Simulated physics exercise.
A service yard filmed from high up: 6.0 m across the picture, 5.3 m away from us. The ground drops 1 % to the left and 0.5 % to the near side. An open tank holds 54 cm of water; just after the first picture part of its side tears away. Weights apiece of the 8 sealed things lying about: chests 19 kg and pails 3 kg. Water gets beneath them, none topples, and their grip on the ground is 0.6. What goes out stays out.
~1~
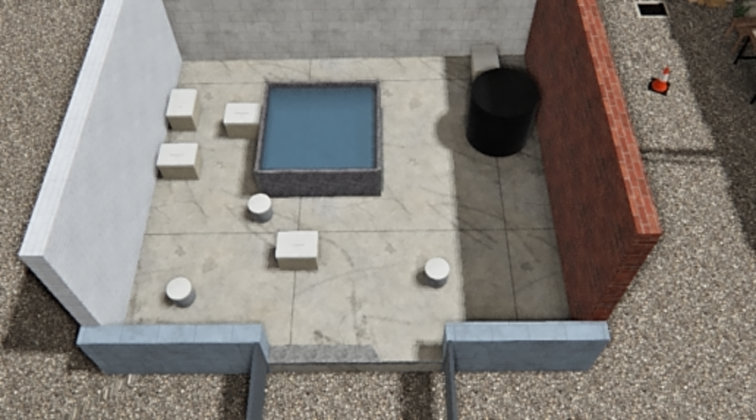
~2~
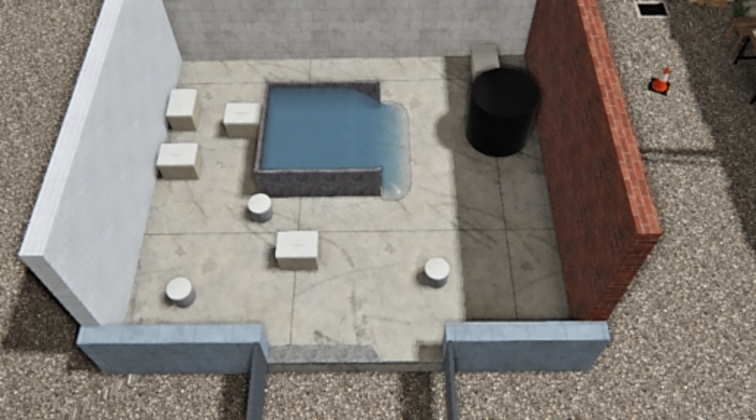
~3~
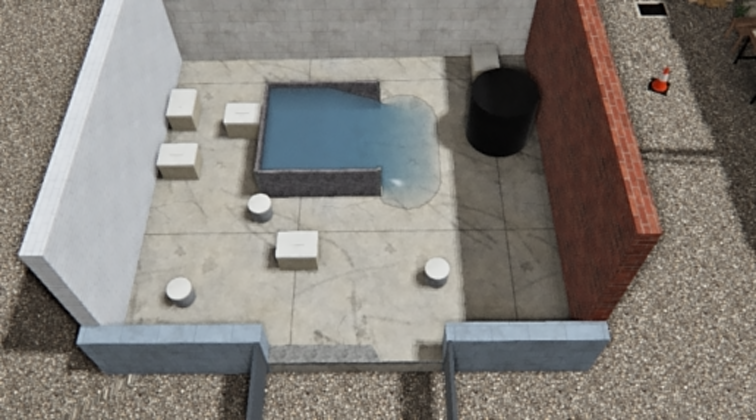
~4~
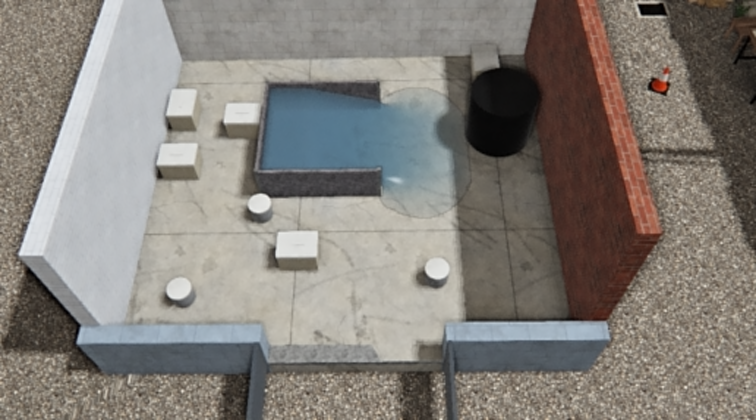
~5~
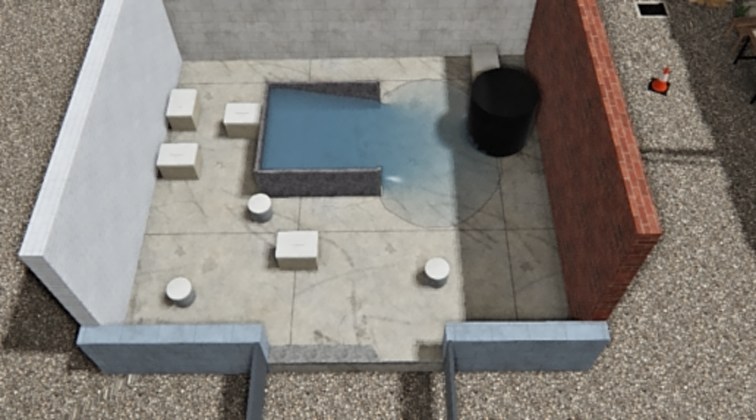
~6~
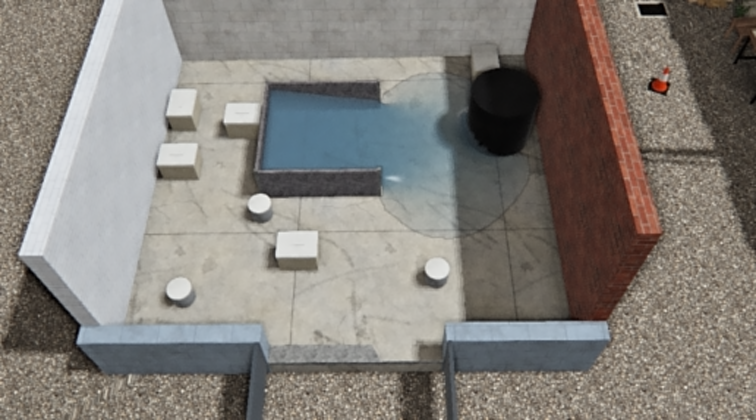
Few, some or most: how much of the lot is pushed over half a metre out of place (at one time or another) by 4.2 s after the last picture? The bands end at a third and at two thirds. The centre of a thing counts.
It is less than a third.
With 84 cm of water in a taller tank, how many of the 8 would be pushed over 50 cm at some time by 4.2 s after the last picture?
Then 3.
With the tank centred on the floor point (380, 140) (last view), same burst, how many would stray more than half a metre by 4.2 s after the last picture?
Then 2.
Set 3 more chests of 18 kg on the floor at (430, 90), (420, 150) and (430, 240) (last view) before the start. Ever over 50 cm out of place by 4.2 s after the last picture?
In turn: Over, past it, under.
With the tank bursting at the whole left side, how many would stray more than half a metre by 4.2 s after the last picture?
Then 5.
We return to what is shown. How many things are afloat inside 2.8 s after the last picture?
1 of them.
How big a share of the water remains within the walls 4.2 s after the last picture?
About 98 per cent.
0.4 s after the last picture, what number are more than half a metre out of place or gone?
I count 0.
Then, 0.4 s after the last picture 0 of 8 are over 50 cm from their spots; 0 afloat.
Then, 1.5 s after the last picture 0 of 8 are over 50 cm from their spots; 1 afloat.
Then, 2.8 s after the last picture 0 of 8 are over 50 cm from their spots; 1 afloat.
Then, 4.2 s after the last picture 2 of 8 are over 50 cm from their spots, and 2 have been at some point; 0 afloat.
